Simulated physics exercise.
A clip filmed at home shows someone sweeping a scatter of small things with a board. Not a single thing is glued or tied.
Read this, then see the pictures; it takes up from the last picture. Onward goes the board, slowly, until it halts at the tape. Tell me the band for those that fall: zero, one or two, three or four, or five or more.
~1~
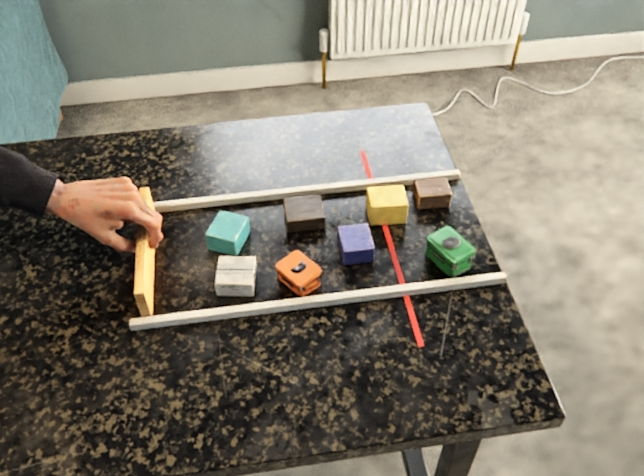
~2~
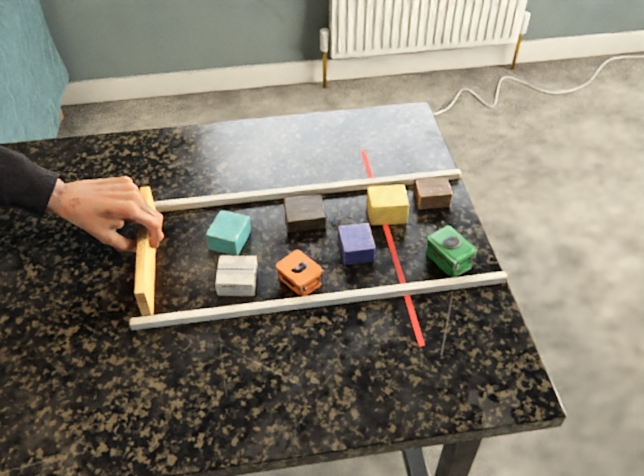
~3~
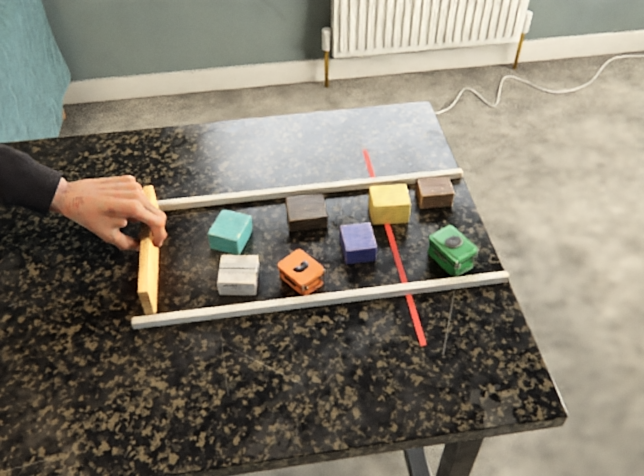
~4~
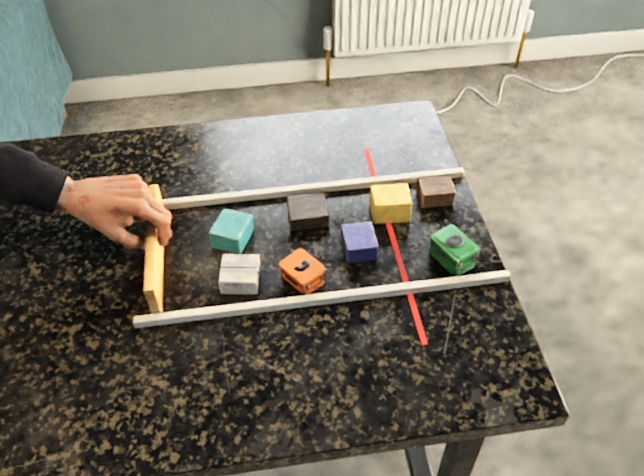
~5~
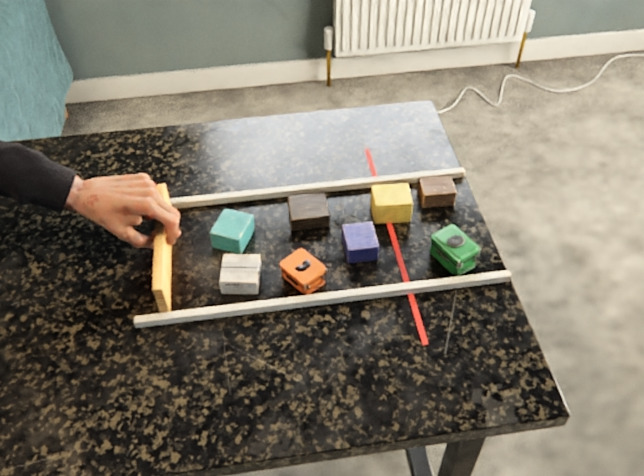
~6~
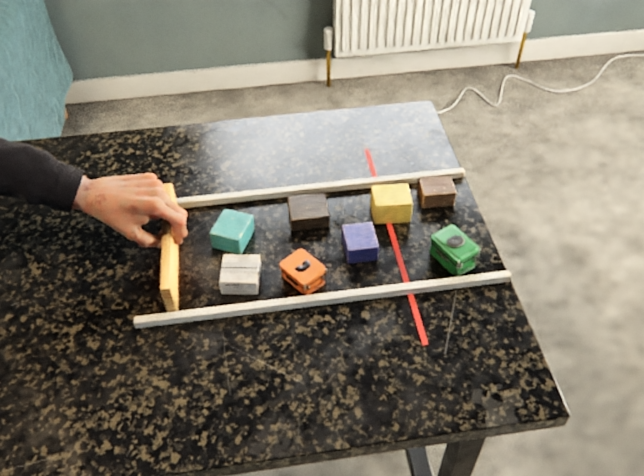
The number that tumble down is under three but above nil.
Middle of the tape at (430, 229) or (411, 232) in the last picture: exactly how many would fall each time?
3 and 2.
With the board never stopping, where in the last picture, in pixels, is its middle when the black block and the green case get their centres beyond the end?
Approx. (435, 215) for the first, approx. (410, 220) for the second.
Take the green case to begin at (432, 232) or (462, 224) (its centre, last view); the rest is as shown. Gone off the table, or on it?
First spot, it is safe; second spot, it is safe.
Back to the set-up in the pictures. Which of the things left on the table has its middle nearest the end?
Result - foremost is the yellow block.
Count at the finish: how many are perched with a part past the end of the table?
The count is 1.
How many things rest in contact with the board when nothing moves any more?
2 end up touching it.
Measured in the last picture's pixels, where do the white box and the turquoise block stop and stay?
Roughly at (417, 251) and at (402, 208), in that order.
Early on, none off yet; brown block at rest near (436, 192); green case at rest near (454, 251); yellow block at rest near (391, 204).
A while later, none off yet; brown block travelled about its own width near (471, 187); green case at rest near (455, 251); yellow block travelled about its own width near (442, 198).
Finally, the number that fall off is one or two; lost, brown block.
